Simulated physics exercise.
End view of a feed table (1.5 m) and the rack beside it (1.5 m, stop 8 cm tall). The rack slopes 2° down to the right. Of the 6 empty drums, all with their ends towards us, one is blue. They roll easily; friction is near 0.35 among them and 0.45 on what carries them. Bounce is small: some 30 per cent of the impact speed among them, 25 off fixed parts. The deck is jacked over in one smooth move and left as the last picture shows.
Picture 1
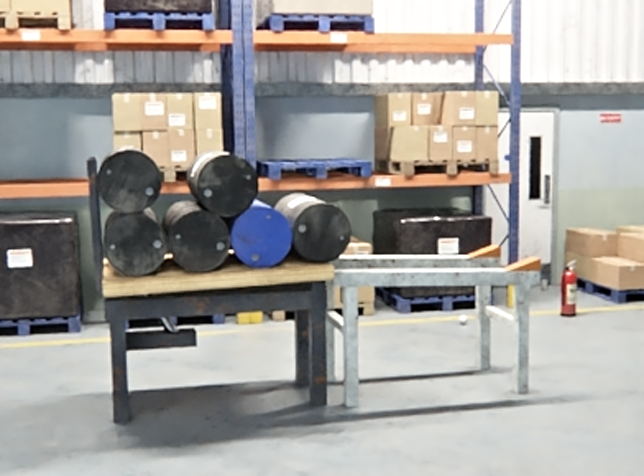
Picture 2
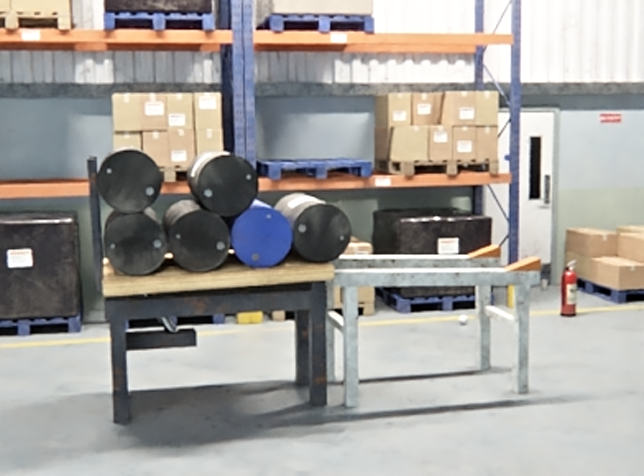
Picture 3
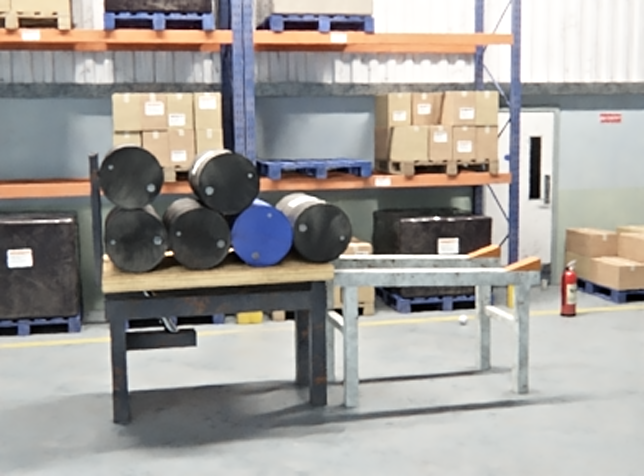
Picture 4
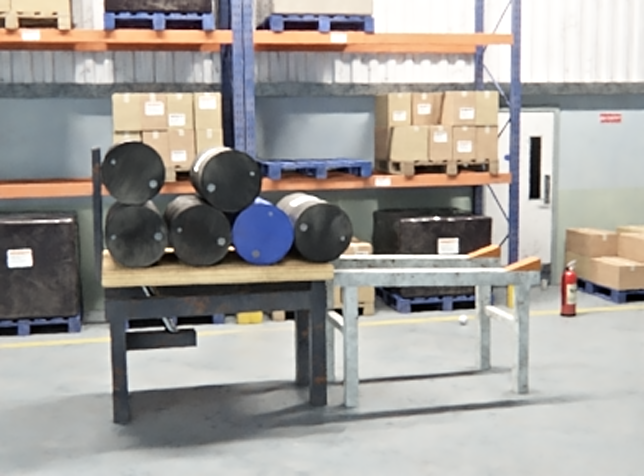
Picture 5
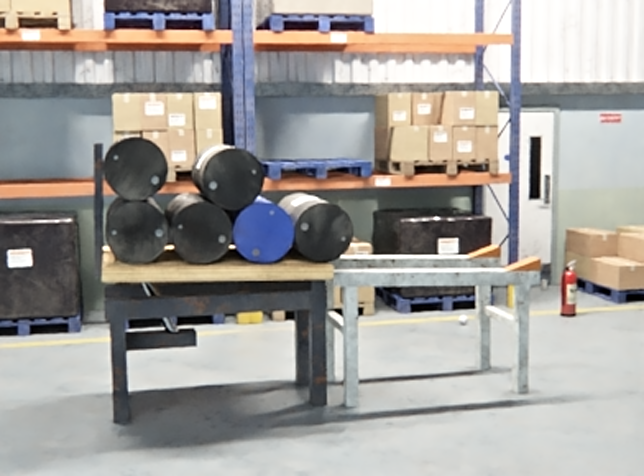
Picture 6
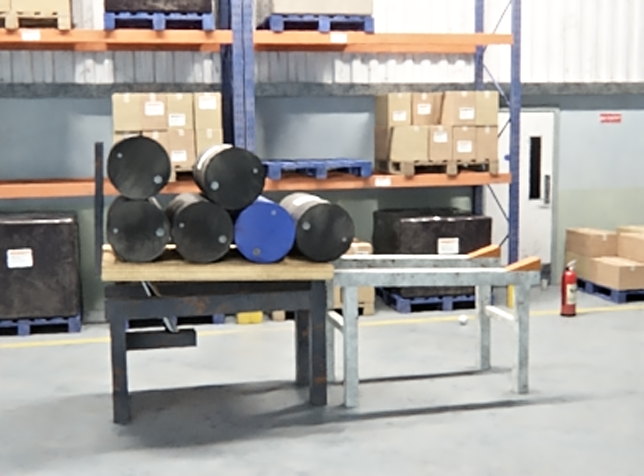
Warehouse with five black drums and one blue stacked on a table, shifting barely as its deck tilts slightly rightward.
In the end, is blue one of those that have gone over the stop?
Blue stays inside the stop.
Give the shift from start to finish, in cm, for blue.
About: Blue 170.
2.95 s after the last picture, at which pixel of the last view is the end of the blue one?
At about (479, 242).
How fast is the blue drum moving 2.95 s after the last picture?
Roughly 0.2 m/s.
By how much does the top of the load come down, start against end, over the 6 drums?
About 10 cm.
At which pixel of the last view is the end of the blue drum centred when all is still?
At about (511, 240).
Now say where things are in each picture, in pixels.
In the first picture, blue at (262, 237); deck tilted 2° back; stop top at (539, 261).
In the second picture, blue at (262, 237); deck tilted 1° back.
In the third picture, blue at (262, 236); deck level.
In the fourth picture, blue at (263, 234); deck tilted 1° to the rack.
In the fifth picture, blue at (264, 233); deck tilted 2° to the rack.
In the sixth picture, blue at (265, 232); deck tilted 2° to the rack.
Then, 3.0 s after the last picture, blue is on the rack, 45 cm from the rack's far end, rolling right; 0 of 6 over the stop.
At rest (7.2 s after the last picture), blue is on the rack, 25 cm from the rack's far end; 1 of 6 over the stop.
